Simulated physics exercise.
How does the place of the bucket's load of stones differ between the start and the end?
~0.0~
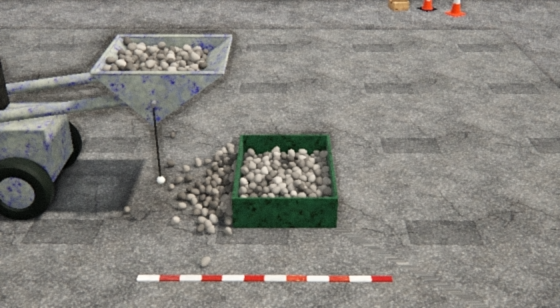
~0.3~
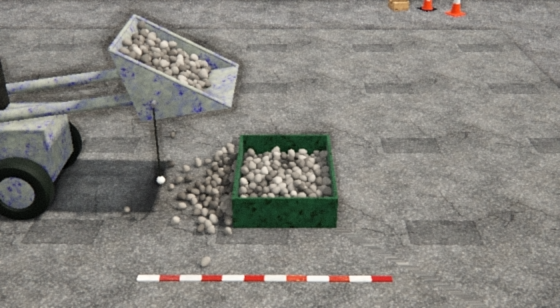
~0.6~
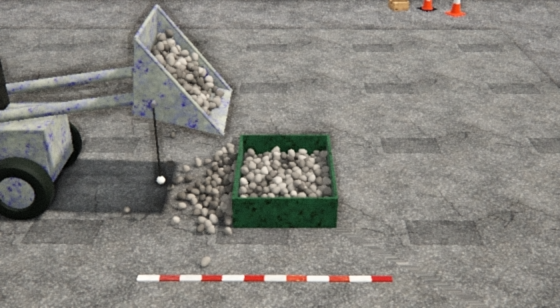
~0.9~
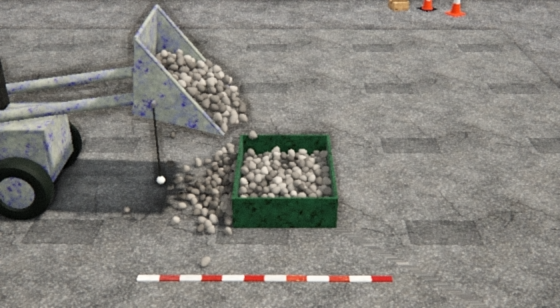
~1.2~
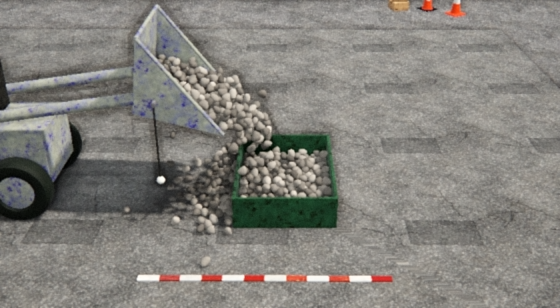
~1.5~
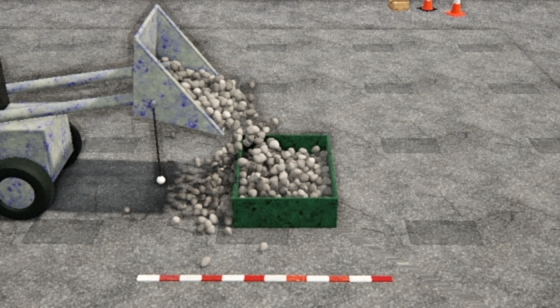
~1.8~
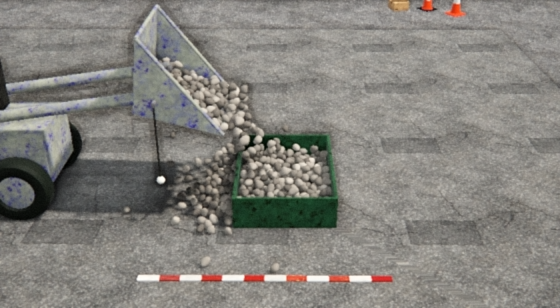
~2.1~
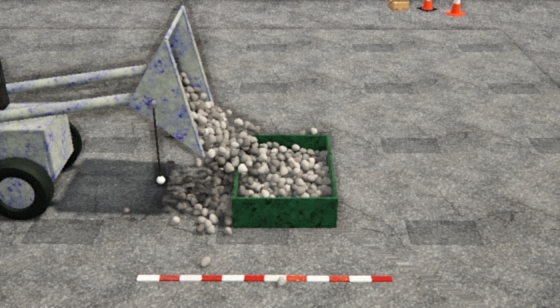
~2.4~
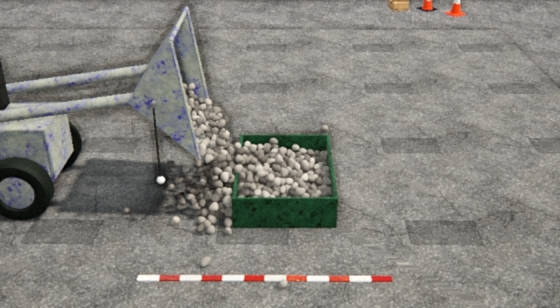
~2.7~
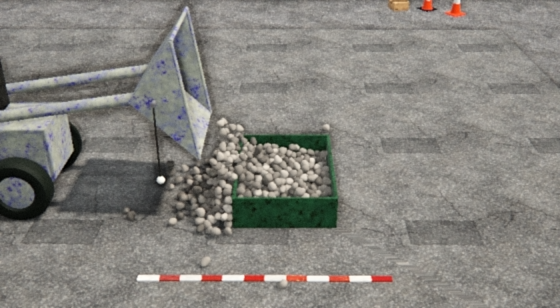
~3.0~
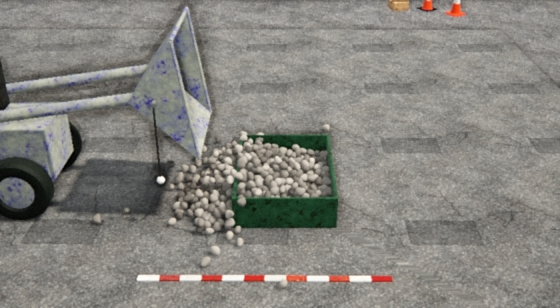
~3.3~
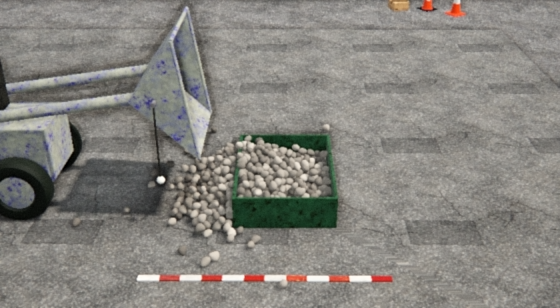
At the start the load sits up in the raised bucket at the upper left. By the end it lies lower and further right, partly in the green bin and partly heaped on the ground at its left side.
